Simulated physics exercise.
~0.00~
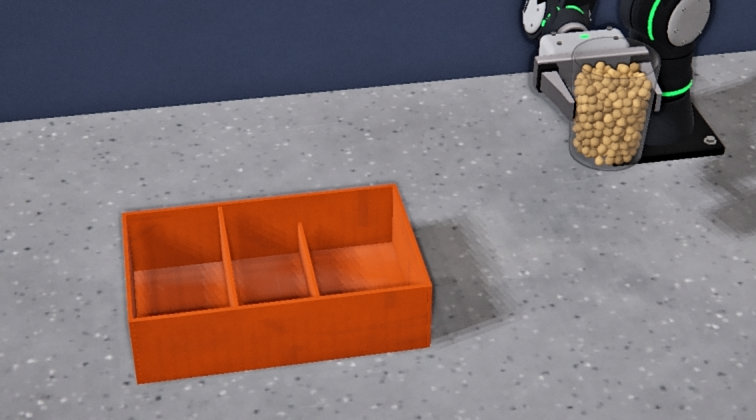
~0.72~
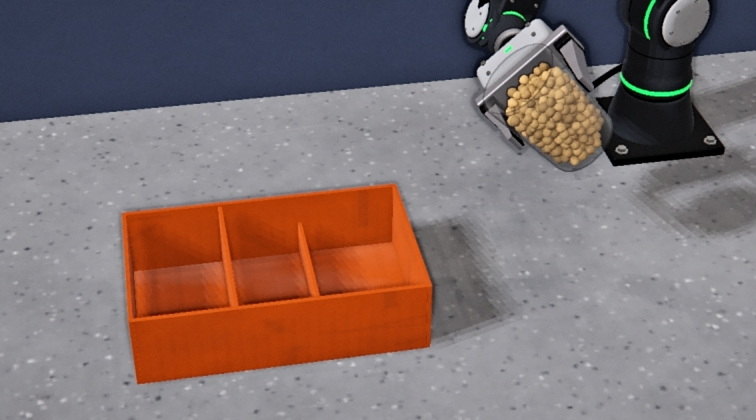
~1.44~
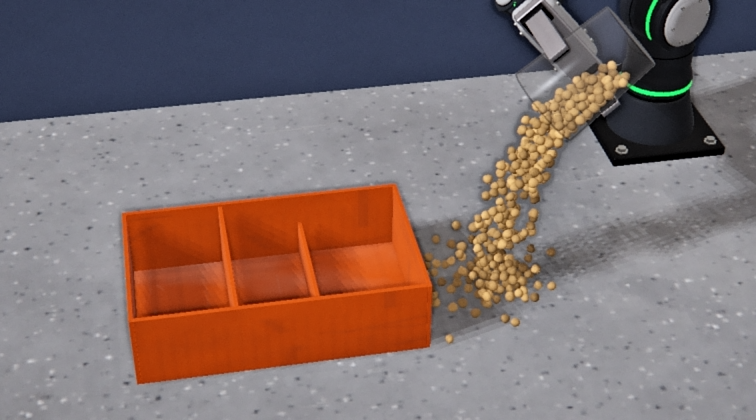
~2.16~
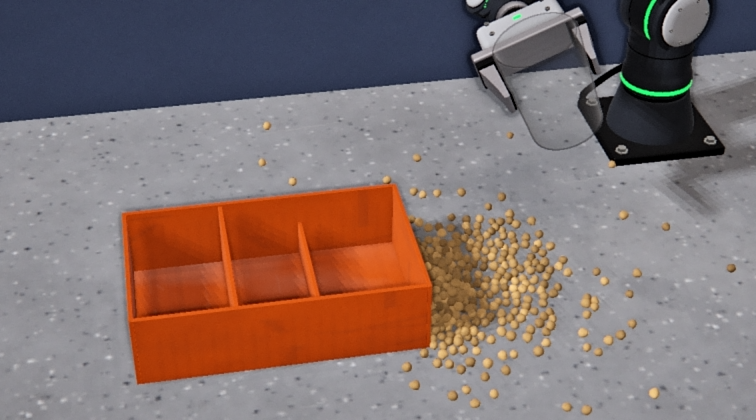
A robot arm swung a clear tumbler of dried chickpeas leftward and tipped it over, pouring them onto the speckled table just right of the orange divided box, where they scattered in a loose pile while the box stayed empty and the emptied tumbler remained tilted.
